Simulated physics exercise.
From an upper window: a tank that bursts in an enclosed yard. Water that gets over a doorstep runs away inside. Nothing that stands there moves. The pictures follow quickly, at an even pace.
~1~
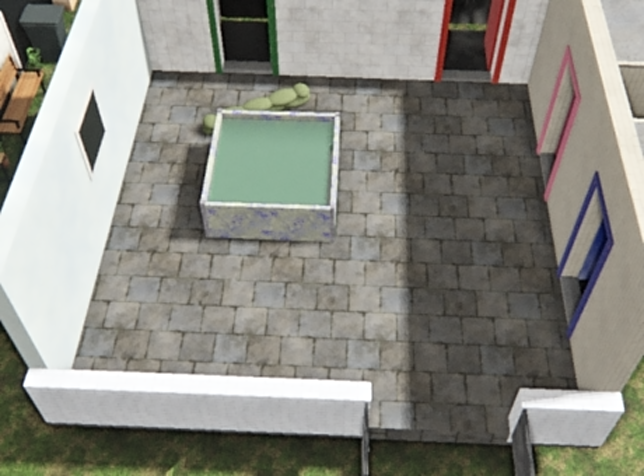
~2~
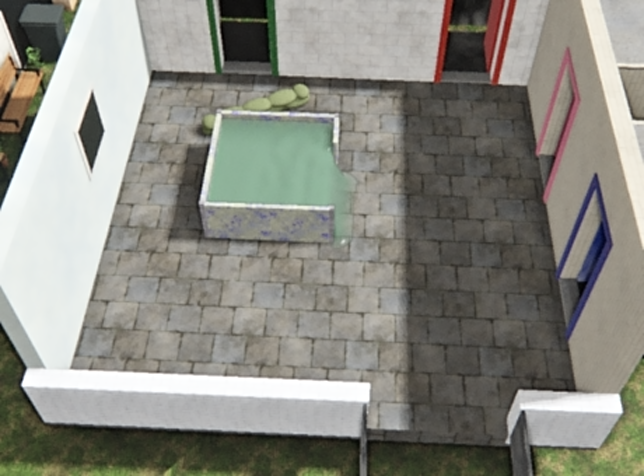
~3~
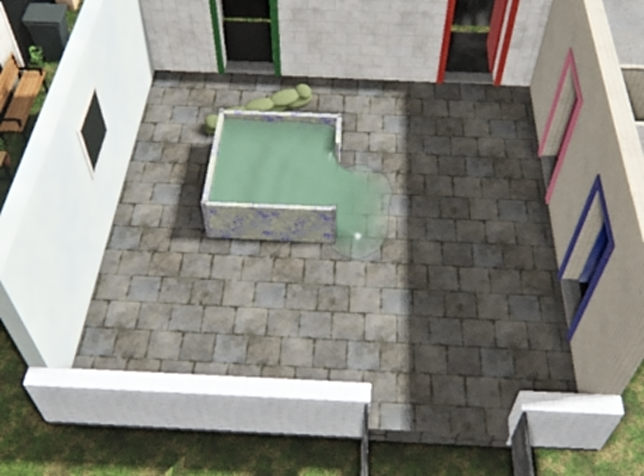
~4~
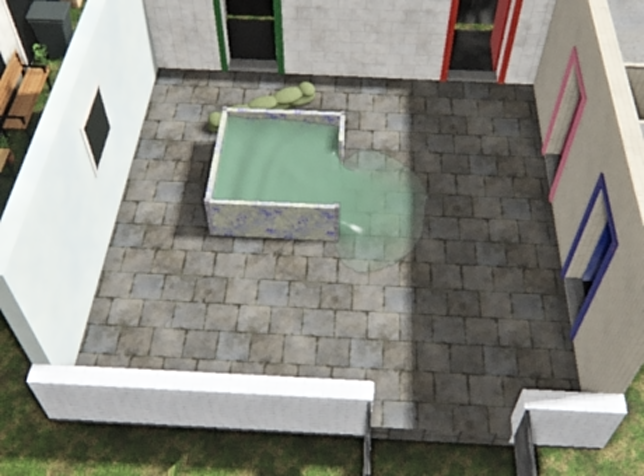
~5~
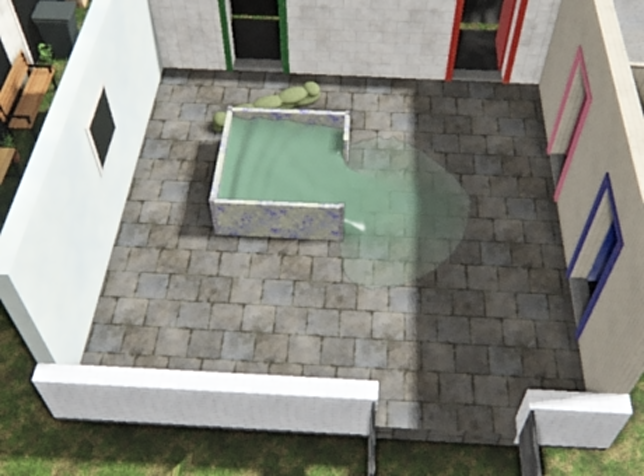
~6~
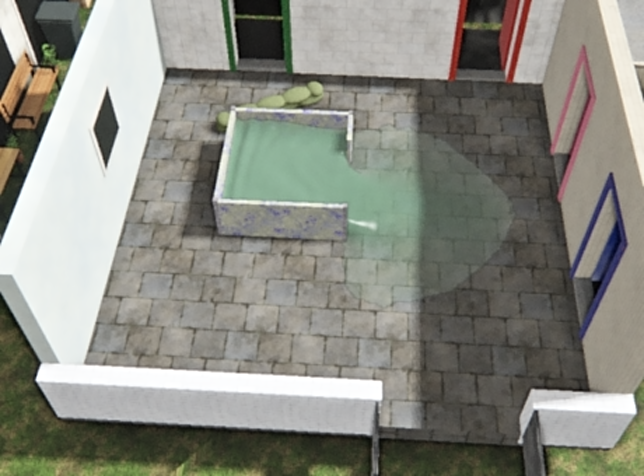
Seen from an upper window, a square tank with a pale rim and green water stands on the grey paving of a walled yard. Green and red door surrounds are at the back, with pink and blue window surrounds on the right. The tank's right side opens and water gushes out, fanning rightward in a thinning sheet across the shaded slabs, while the view shifts slightly.
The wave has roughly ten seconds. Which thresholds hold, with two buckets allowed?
In the end: The pink door takes more than that; the red door takes more than that; the green door stays under that; the blue door takes more than that.
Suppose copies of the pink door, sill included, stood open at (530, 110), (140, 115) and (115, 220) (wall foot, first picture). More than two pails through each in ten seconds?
In that order: Floods, is under, stays under.
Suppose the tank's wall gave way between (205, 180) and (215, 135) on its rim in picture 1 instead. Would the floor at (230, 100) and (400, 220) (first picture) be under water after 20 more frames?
In that order: Wet, no water.
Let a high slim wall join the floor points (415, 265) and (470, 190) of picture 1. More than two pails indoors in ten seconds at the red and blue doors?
One by one: Red door goes over, blue door lets less in.
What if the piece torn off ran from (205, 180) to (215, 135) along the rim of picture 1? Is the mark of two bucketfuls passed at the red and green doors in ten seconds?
One by one: The red one keeps below it; the green one takes more.
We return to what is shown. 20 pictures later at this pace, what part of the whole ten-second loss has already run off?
About 45 per cent.
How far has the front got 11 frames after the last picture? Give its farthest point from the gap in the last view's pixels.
I would point to (593, 421).
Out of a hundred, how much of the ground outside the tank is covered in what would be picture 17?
Near 40 in a hundred.
A moment on, water covers 30 % of the floor; the pink door under two buckets in, the red door not reached, the green door not reached, the blue door wet at the sill, nothing in.
Next, water covers 40 % of the floor; the pink door far over two buckets in, the red door not reached, the green door not reached, the blue door over two buckets in.
Then, water covers 40 % of the floor; the pink door far over two buckets in, the red door under two buckets in, the green door not reached, the blue door far over two buckets in.
Later, water covers 70 % of the floor; the pink door far over two buckets in, the red door over two buckets in, the green door wet at the sill, nothing in, the blue door far over two buckets in.
In the end, water covers 90 % of the floor; the pink door far over two buckets in, the red door over two buckets in, the green door wet at the sill, nothing in, the blue door far over two buckets in.
